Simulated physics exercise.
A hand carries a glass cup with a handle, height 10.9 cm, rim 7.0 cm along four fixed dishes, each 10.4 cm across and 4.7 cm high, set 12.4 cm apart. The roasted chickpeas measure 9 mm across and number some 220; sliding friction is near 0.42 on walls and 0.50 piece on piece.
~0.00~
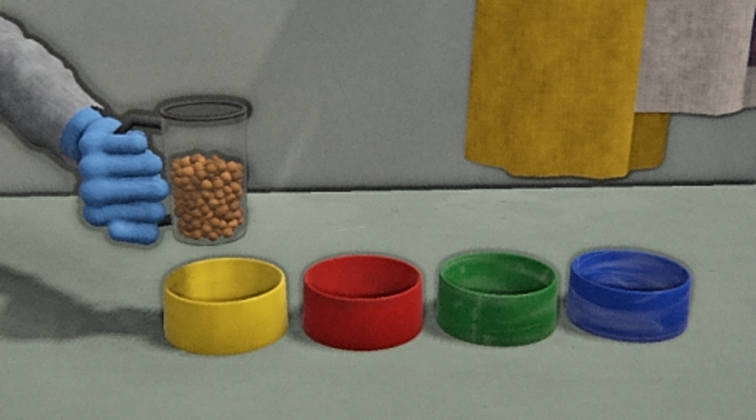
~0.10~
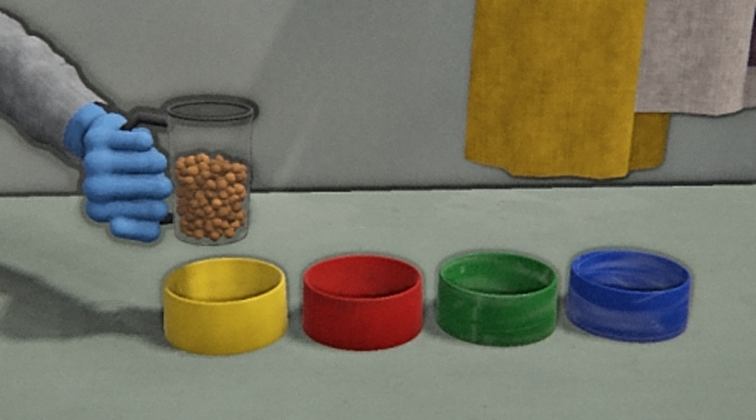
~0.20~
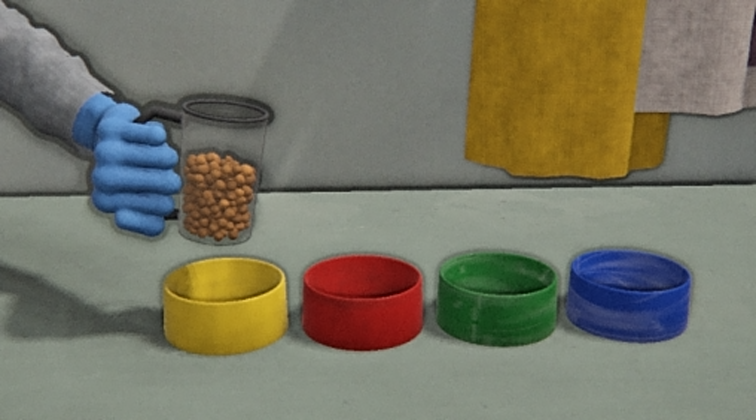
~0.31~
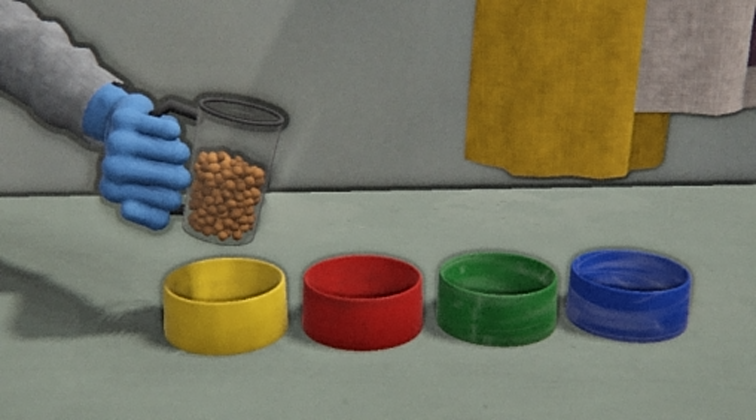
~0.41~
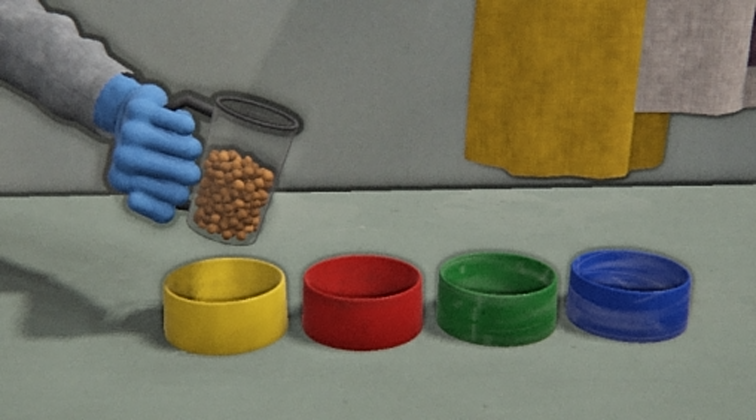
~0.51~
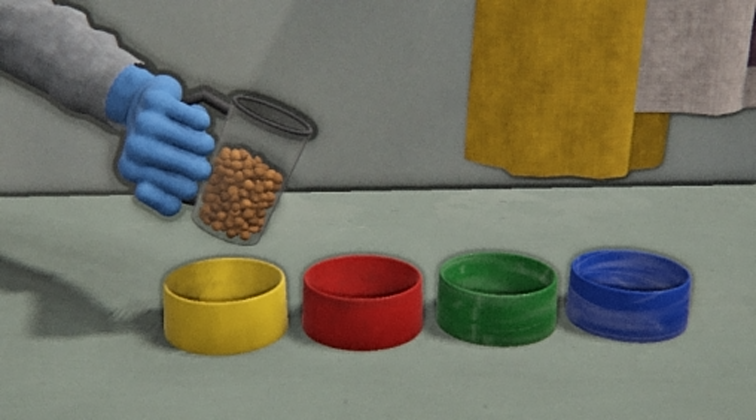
Blue-gloved hand holding a clear cup of small brown pieces, moving it slightly right and tilting it rightward above four coloured dishes.
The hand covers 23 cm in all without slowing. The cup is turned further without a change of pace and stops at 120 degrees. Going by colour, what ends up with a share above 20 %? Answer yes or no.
Red: No, blue: No, green: Yes, yellow: No, counter: No.
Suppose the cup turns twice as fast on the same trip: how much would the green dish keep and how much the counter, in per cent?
In that case green 0, counter 40.
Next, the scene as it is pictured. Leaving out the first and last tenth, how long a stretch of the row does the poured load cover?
Some 6 cm.
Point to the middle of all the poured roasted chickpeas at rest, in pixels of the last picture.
Near (510, 302).
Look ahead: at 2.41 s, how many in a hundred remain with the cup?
About 40 per cent.
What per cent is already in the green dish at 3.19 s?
Some 100 per cent.
After 1.65 s, tilt 85 degrees; cup holds 100 %.
Then, at 2.41 s, tilt 120 degrees; cup holds 40 %, green 55 %.
After 3.19 s, tilt 120 degrees; cup holds 0 %, green 100 %.
By 3.5 s all is still; red 0 %, blue 0 %, green 100 %, yellow 0 %, counter 0 %.
